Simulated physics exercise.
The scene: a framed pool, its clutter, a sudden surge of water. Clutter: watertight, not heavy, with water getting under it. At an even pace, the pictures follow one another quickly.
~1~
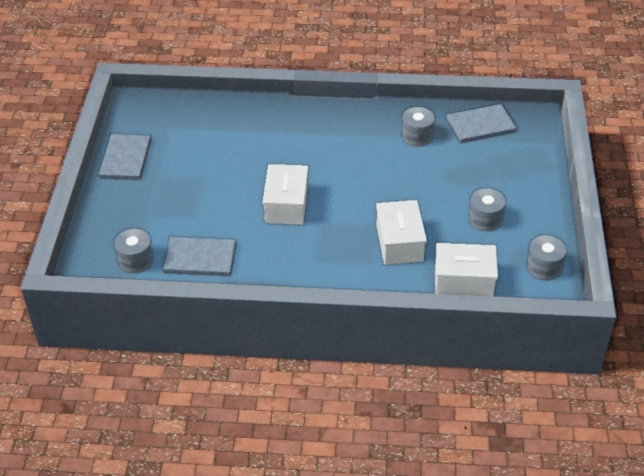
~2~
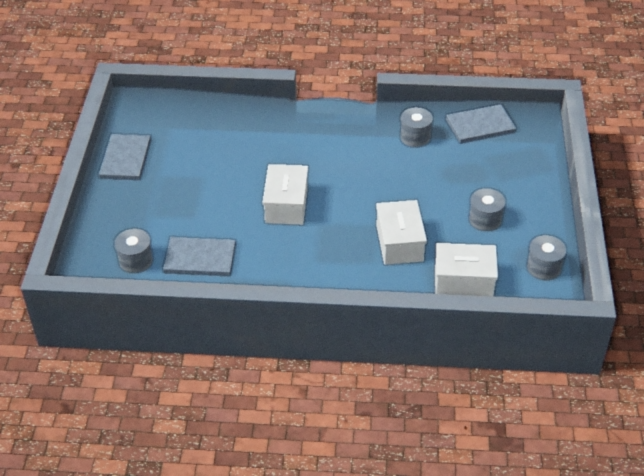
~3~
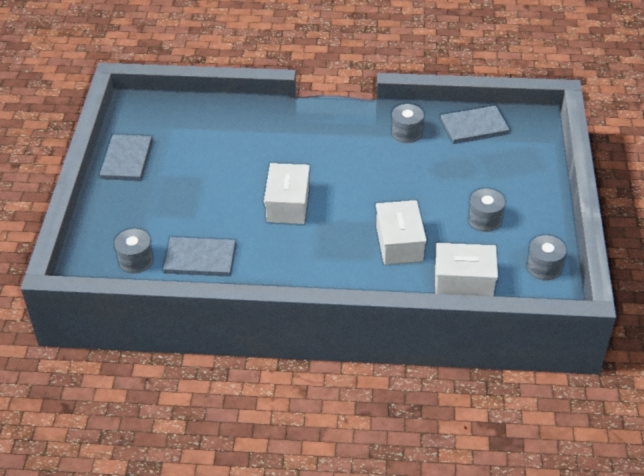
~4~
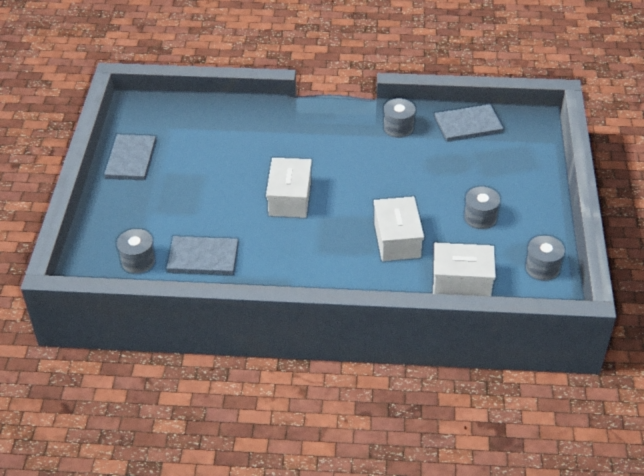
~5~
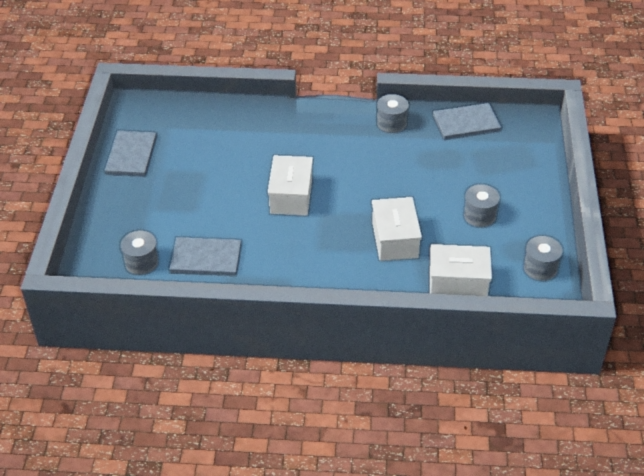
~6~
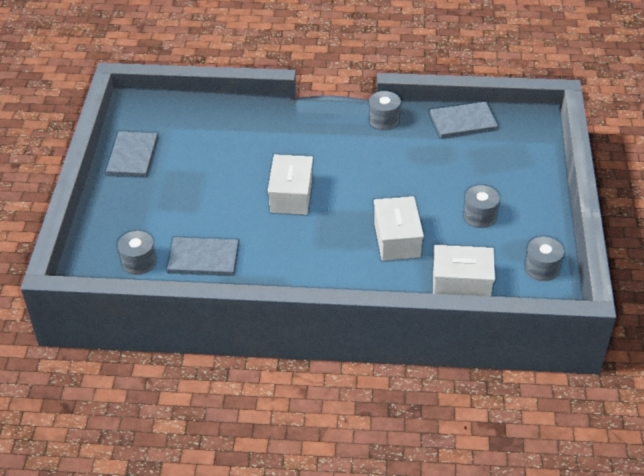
To begin with, white boxes, dark round tubs and flat grey slabs sit in a walled blue pool on brick paving. A section of the far wall then opens, leaving a gap. After that, the tub nearest it drifts left toward the opening, the slab beside it shifts slightly left, and the others barely move.
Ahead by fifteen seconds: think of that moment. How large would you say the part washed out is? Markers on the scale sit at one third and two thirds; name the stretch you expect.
Stays below one third.
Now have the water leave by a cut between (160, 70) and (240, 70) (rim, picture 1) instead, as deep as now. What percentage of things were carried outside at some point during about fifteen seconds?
I'd say some 30 in a hundred.
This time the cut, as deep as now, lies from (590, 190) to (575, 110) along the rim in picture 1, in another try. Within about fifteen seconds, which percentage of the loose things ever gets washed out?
Share reached: 60 %.
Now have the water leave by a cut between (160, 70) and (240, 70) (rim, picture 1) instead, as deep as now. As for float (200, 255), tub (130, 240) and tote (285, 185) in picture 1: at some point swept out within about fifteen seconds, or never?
Taken in turn, the first item is held back, the second is held back and the last is flushed away.
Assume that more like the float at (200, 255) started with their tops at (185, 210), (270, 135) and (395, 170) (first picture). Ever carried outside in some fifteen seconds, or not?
Copy one never leaves, copy two leaves the room, copy three leaves the room.
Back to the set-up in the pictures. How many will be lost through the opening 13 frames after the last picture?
The count is 1.
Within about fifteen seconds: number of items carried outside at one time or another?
That gives 3.
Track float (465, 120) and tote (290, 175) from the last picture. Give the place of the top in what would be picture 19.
I'd expect them about (391, 117) and (307, 139).
A moment on, 1 of 10 are out; 9 afloat.
Next, 1 of 10 are out; 9 afloat.
Later, 3 of 10 are out; 7 afloat.
In the end, 3 of 10 are out; 7 afloat.
